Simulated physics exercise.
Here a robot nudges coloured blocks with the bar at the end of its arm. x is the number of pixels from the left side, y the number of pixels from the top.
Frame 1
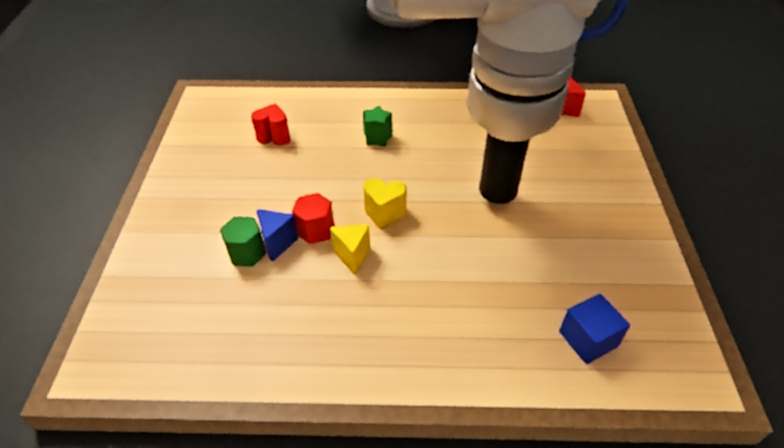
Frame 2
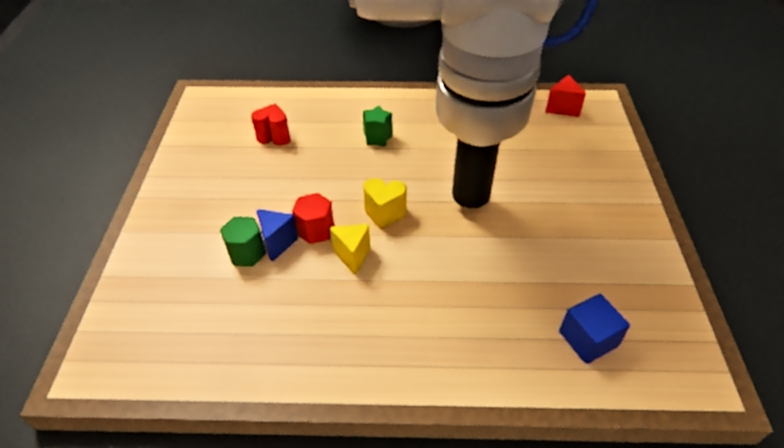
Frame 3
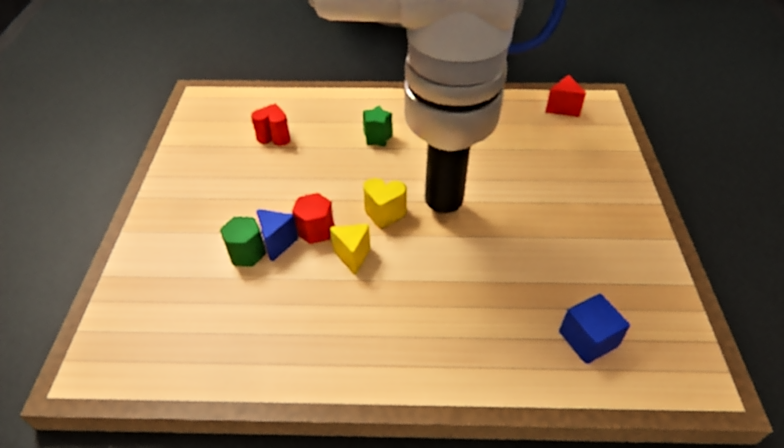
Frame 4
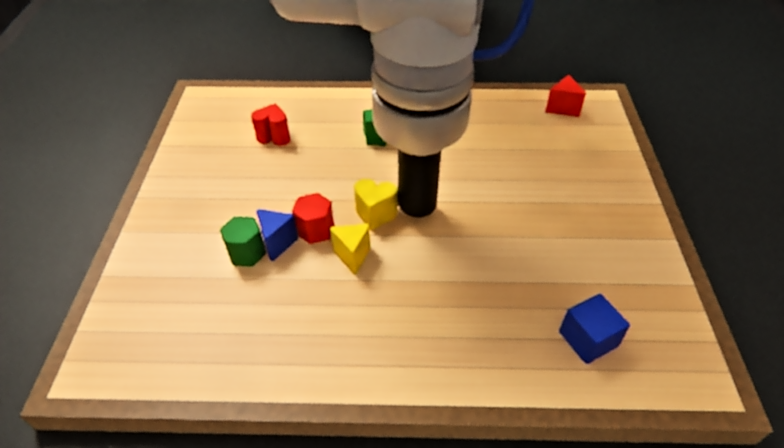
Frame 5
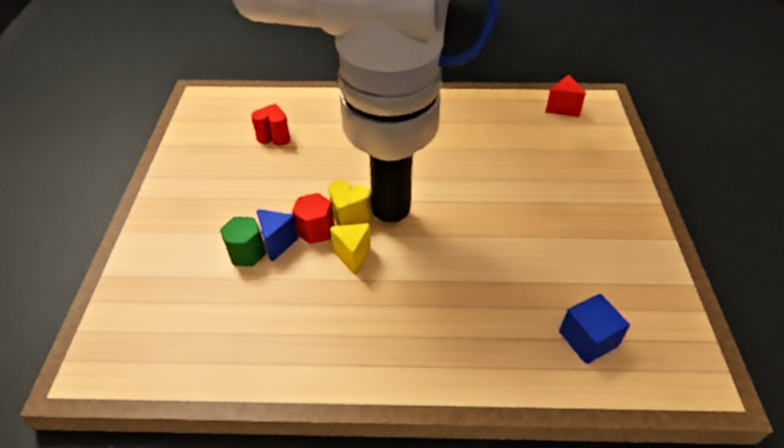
A robot arm moved left across the wooden board and pushed the yellow heart-shaped block left, up close to the red hexagonal block and the yellow triangular one, while the other blocks stayed put.
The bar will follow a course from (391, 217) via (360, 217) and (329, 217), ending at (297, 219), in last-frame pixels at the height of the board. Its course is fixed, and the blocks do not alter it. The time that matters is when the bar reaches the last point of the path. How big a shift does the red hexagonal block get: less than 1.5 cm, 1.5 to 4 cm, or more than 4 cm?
The answer will be the long band, over 4 cm.
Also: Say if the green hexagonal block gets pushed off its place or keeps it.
The green hexagonal block will not stay where it is.
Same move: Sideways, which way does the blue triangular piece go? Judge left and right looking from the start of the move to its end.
That block drifts left.
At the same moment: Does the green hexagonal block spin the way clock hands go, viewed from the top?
The answer is yes.
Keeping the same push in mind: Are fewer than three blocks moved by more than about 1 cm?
No.
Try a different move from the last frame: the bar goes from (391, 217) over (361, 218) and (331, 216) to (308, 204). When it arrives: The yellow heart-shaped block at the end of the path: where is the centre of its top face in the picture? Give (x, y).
Somewhere near (270, 167).
On the path given first. Halfway along, bar at (342, 208); green hexagonal block at (228, 232), turned 20° clockwise; blue triangular piece at (260, 230), turned 15° clockwise; red hexagonal block at (277, 208), turned 80° anticlockwise; yellow heart-shaped block at (301, 184), turned 30° clockwise.
At the end, bar at (296, 210); green hexagonal block at (215, 239), turned 35° clockwise; blue triangular piece at (253, 237); red hexagonal block at (258, 213), turned 100° anticlockwise; yellow heart-shaped block at (268, 175), turned 85° clockwise.
